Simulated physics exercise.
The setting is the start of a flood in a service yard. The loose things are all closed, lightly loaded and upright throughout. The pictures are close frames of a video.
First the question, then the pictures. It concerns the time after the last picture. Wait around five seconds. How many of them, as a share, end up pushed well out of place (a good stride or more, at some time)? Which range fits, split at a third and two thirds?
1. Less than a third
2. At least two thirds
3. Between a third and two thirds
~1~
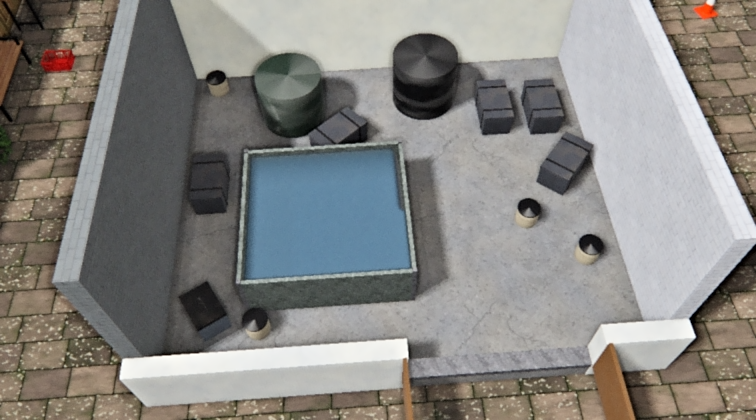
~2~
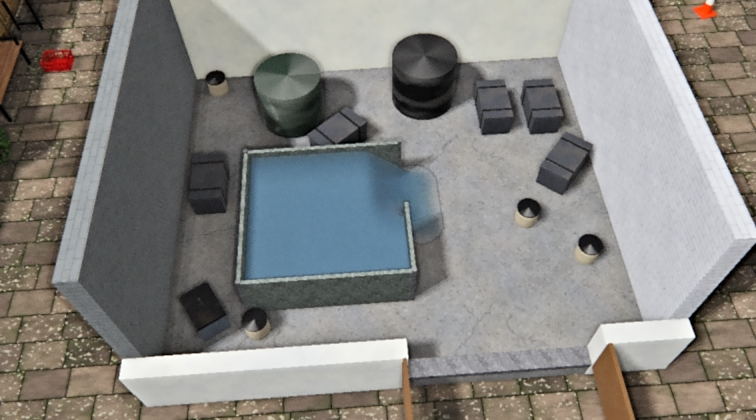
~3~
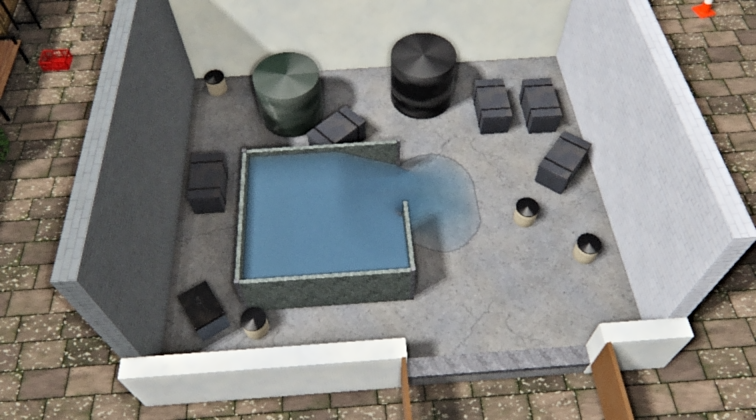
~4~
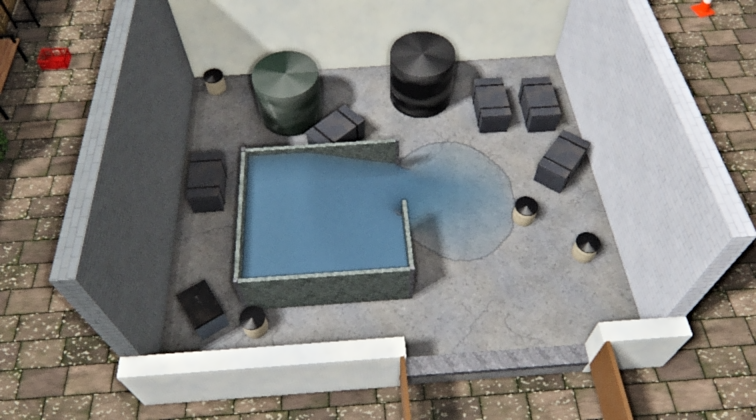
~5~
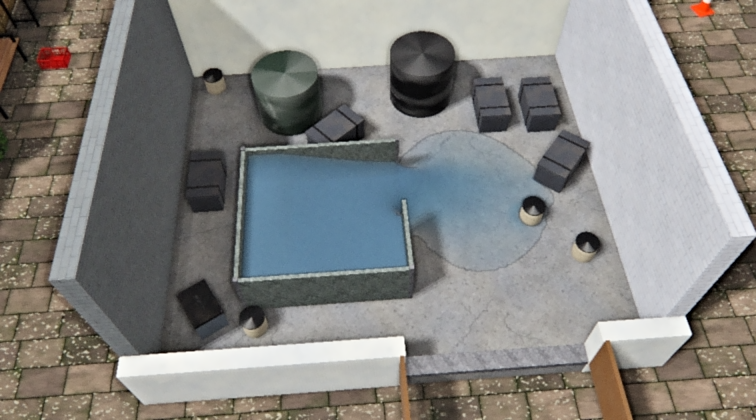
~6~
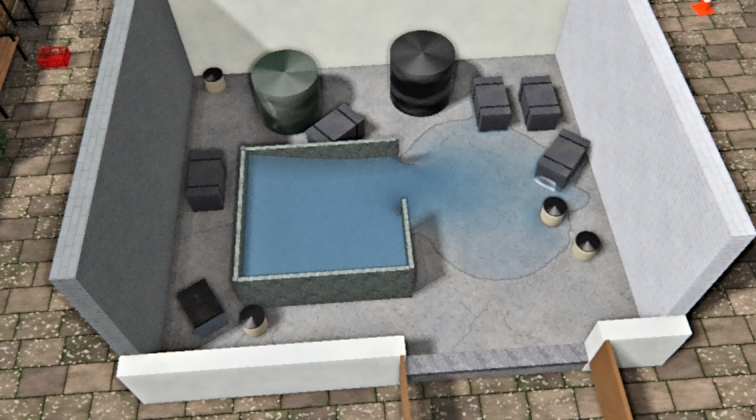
The answer is 3.
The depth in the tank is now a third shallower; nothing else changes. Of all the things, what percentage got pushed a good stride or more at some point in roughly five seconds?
Around 40 in a hundred.
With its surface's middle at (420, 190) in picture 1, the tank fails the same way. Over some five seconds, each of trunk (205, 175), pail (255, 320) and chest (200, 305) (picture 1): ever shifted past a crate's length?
The first: Did not travel far; the second: Did not travel far; the third: Did not travel far.
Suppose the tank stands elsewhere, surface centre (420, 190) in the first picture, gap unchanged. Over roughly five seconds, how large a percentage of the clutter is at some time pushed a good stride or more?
Close to 50 in a hundred.
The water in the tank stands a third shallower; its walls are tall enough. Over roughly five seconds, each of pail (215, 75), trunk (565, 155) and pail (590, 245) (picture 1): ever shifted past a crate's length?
Per item, in order: Missed the mark; missed the mark; cleared the mark.
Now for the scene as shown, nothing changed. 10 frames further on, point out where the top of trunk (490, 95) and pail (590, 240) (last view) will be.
First top about at (524, 50); second top about at (586, 316).
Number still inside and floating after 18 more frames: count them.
The answer would be 3.
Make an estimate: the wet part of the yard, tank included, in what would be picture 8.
I'd put it at some 40 per cent.
A moment on, 1 of 10 are well off their spots; 2 afloat.
Next, 4 of 10 are well off their spots; 5 afloat.
Later, 3 of 10 are well off their spots; 3 afloat.
In the end, 3 of 10 are well off their spots, and 4 have been at some point; 3 afloat.
